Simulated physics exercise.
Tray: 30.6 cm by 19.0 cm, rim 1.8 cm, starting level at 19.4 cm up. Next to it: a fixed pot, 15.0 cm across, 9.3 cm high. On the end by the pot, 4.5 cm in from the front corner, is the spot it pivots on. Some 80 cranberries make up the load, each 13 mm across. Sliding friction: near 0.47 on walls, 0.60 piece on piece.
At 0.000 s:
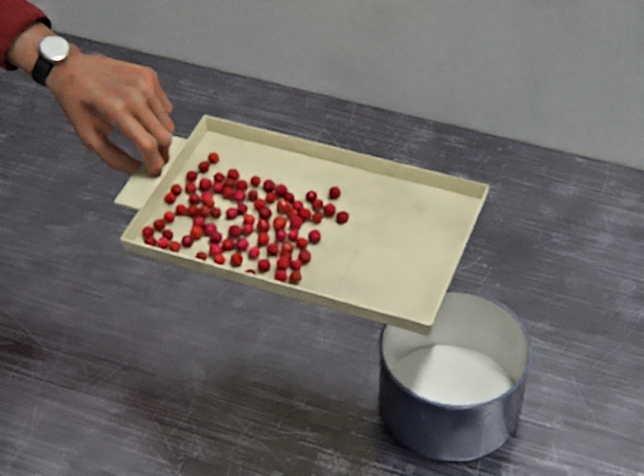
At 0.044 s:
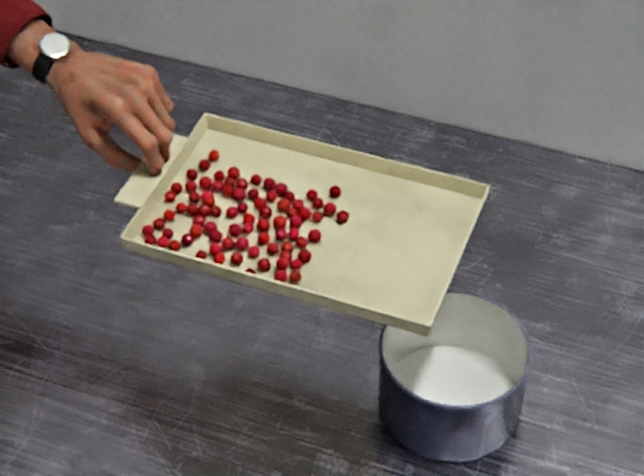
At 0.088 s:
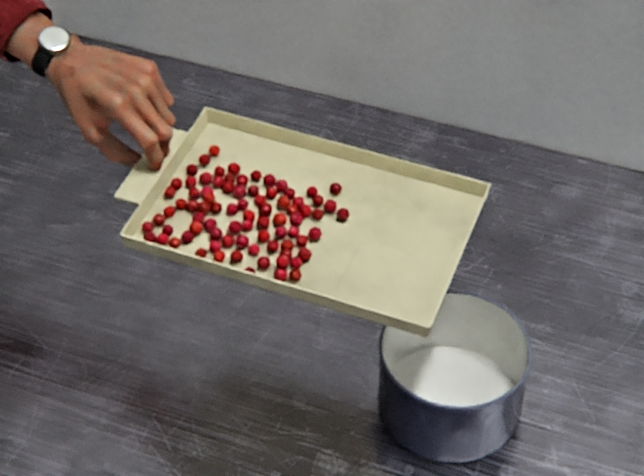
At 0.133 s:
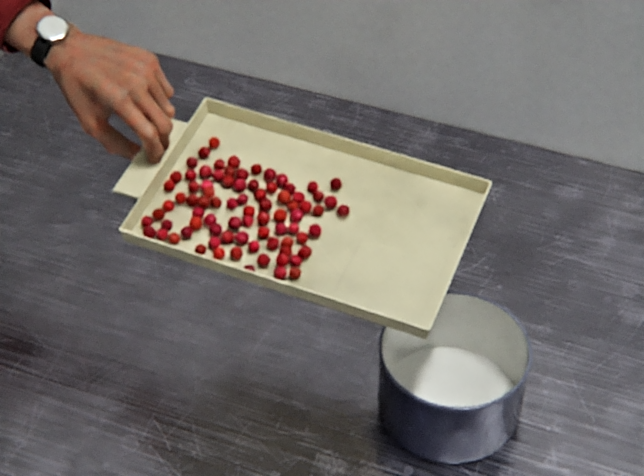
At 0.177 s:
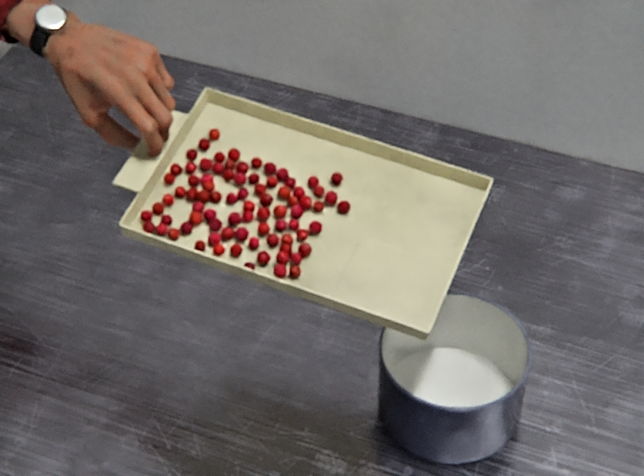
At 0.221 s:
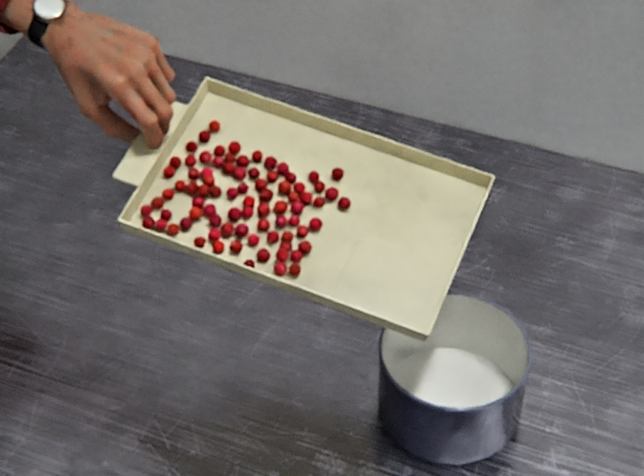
To begin with, a hand wearing a watch holds the left end of a cream tray of red cranberries, its right end above a metal pot. The hand slowly raises the left end, gradually slanting the tray down toward the right, while the cranberries stay clustered in its left half.
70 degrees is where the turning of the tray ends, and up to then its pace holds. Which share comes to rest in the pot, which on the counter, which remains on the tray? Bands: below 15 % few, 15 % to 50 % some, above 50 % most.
Result: Pot: Few, counter: Few, left on the tray: Most.
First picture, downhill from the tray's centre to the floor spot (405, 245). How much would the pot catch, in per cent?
Around 10 percent of them.
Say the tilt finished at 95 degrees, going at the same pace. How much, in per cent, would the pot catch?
Around 0 %, I reckon.
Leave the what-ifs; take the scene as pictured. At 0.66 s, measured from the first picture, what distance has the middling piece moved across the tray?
Displacement on the tray: Roughly 6 cm.
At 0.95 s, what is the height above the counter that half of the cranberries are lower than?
Height: Around 26 cm.
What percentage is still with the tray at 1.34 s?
I'd put it at roughly 100 per cent.
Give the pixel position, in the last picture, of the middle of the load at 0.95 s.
Approximately (319, 262) in the last picture.
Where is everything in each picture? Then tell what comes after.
The first frame shows tray tilt 0 degrees, front corners at (124, 238) and (428, 322); middle of the pieces at (249, 220); pot at (456, 346).
The second frame shows tray tilt 1 degrees, front corners at (124, 236) and (428, 323); middle of the pieces at (249, 219).
The third frame shows tray tilt 2 degrees, front corners at (124, 233) and (428, 324); middle of the pieces at (249, 216).
The fourth frame shows tray tilt 5 degrees, front corners at (123, 228) and (427, 326), lowest corner right front; middle of the pieces at (249, 212).
The fifth frame shows tray tilt 8 degrees, front corners at (123, 223) and (427, 329), lowest corner right front; middle of the pieces at (249, 207).
The sixth frame shows tray tilt 11 degrees, front corners at (122, 219) and (427, 331), lowest corner right front; middle of the pieces at (249, 202); pot at (455, 349). Its pace works out near 65 degrees a second.
Then, at 0.66 s, tilt 39 degrees; the tray holds 100 %, the pot 0 %.
After 0.95 s, tilt 58 degrees; the tray holds 100 %, the pot 0 %.
After 1.34 s, tilt 70 degrees; the tray holds 100 %, the pot 0 %.
In the end, at 2.0 s, pot 0 %, counter 5 %, tray 95 %.
